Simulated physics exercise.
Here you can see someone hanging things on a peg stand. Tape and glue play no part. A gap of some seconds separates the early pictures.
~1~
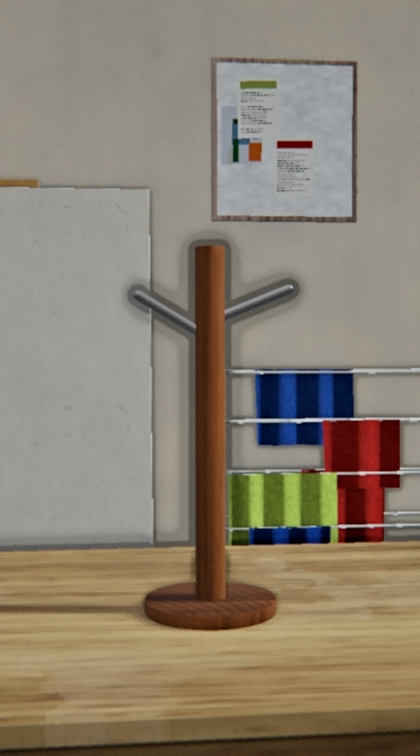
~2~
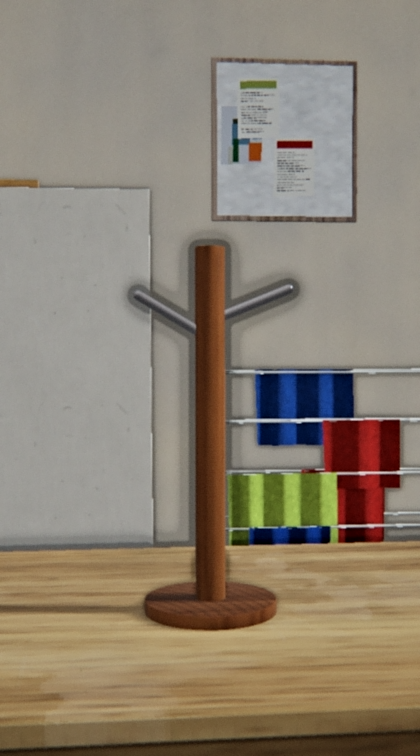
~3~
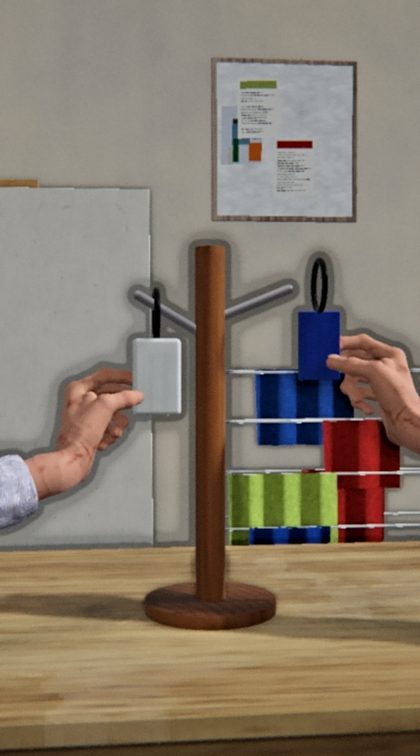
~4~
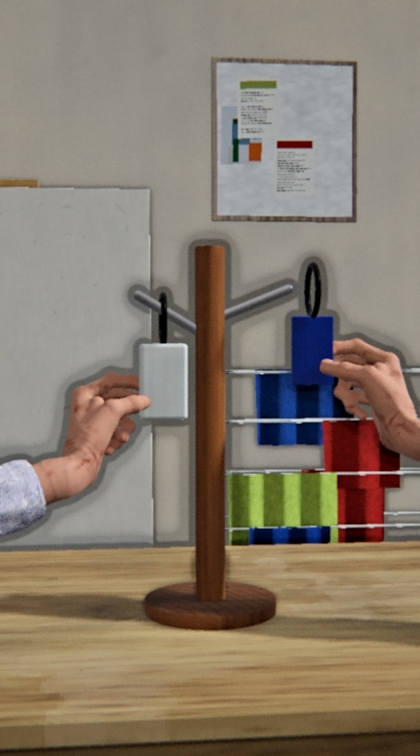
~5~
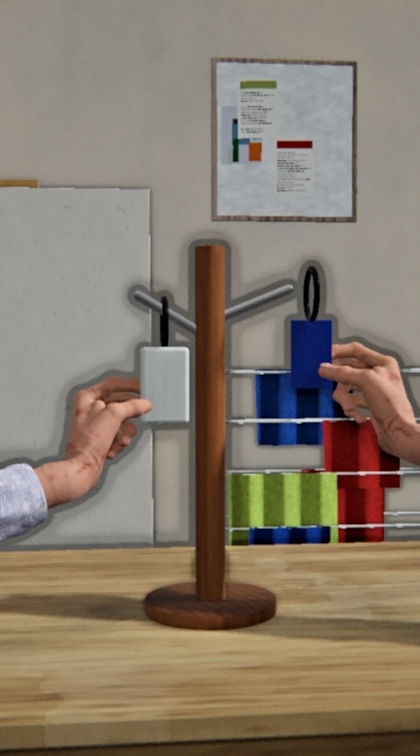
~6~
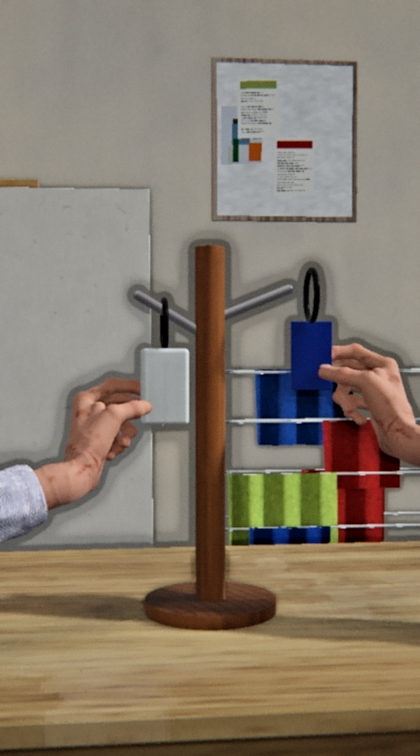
On a wooden table, a peg stand stood alone at first, then two hands held a white pouch on the left and a blue tag on the right by its pegs, shifting them slightly inward.
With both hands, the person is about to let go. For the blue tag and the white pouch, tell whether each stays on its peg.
Per thing: The blue tag falls; the white pouch stays.
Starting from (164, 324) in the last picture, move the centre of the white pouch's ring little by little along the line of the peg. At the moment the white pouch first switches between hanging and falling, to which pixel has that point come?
Near pixel (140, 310).
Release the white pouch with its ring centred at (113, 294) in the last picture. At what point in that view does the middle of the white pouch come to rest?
Around (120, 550).
Then, 0.14 s later than the last frame, blue tag shifted about its own width near (311, 369); white pouch tilted by 18° near (169, 372).
When it is over, the blue tag falls off, near (311, 547); the white pouch stays on its peg, near (169, 373).
